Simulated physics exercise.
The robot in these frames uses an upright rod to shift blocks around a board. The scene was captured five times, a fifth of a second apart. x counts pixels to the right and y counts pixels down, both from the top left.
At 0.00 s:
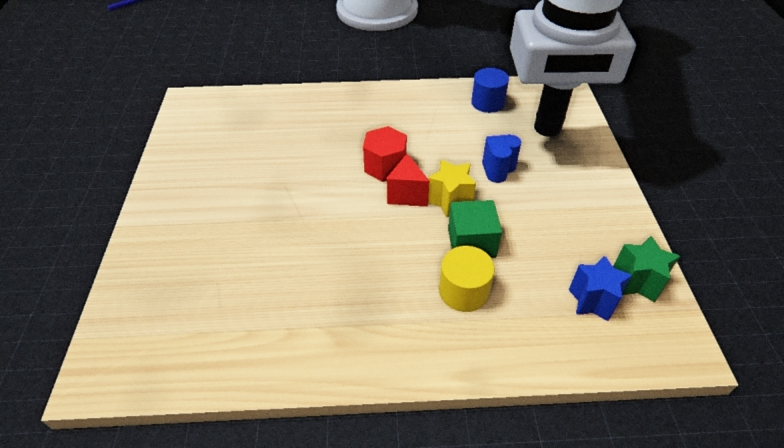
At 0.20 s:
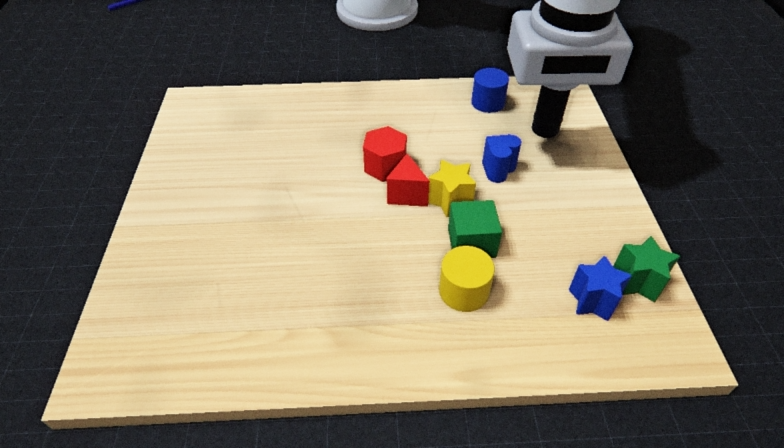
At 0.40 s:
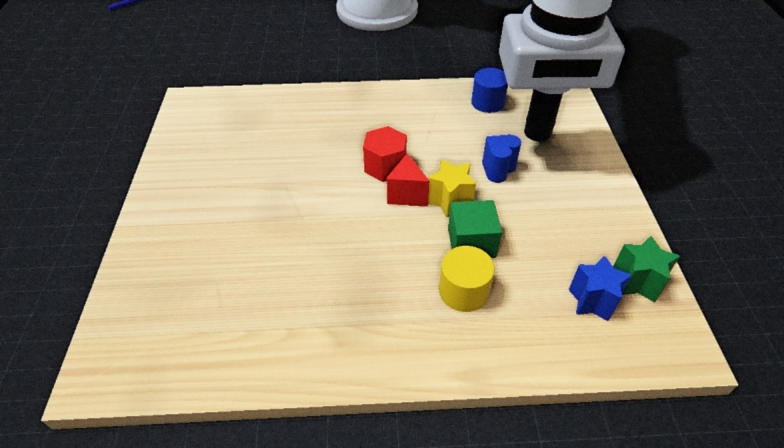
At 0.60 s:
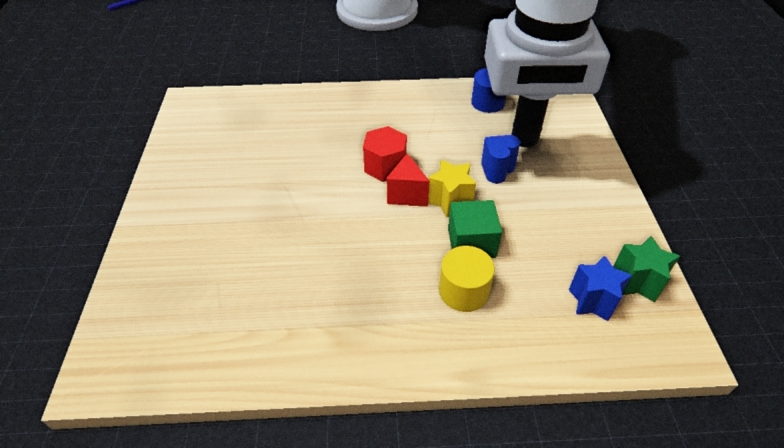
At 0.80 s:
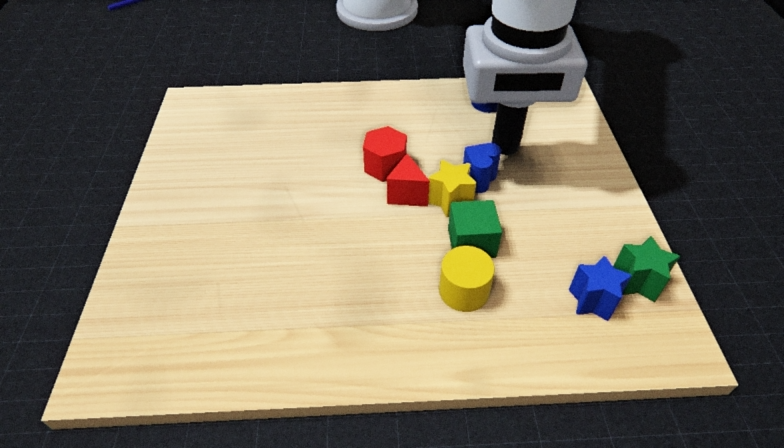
A robot arm with a black rod moved left across the wooden board, slowly at first, then pushed the blue heart block left against the yellow star while the other blocks stayed still.
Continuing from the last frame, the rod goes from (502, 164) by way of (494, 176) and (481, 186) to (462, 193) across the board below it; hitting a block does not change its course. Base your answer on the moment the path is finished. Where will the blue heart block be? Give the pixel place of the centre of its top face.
At roughly (436, 180).
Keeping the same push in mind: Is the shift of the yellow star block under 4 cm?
Answer: No.
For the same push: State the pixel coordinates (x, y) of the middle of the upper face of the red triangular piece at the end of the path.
I'd place it at (375, 181), taking the centre of its top.
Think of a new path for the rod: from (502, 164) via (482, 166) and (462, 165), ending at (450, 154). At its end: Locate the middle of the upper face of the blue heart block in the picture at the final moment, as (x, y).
It should be at about (466, 163).
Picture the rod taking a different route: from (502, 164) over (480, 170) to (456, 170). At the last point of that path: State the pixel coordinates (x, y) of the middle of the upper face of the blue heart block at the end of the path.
Pixel (457, 167).
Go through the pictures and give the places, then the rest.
The first picture shows lower end of the rod (547, 129), tops of blocks, red triangular piece (408, 170), yellow star block (453, 174), green square block (476, 217), blue heart block (503, 144).
The second picture shows rod (545, 130), blocks as before.
The third picture shows rod (538, 134), blocks as before.
The fourth picture shows rod (525, 140), blocks as before.
The fifth picture shows rod (505, 147), red triangular piece (408, 170), yellow star block (453, 174), green square block (476, 217), blue heart block (483, 153).
The first path, step by step. Halfway along, rod (491, 165); red triangular piece (403, 175), turned 40° clockwise; yellow star block (435, 182), turned 20° anticlockwise; blue heart block (464, 168), turned 20° clockwise.
At the end, rod (465, 175); red triangular piece (375, 181), turned 55° clockwise; yellow star block (406, 194), turned 15° anticlockwise; green square block not moved; blue heart block (436, 180), turned 15° clockwise.
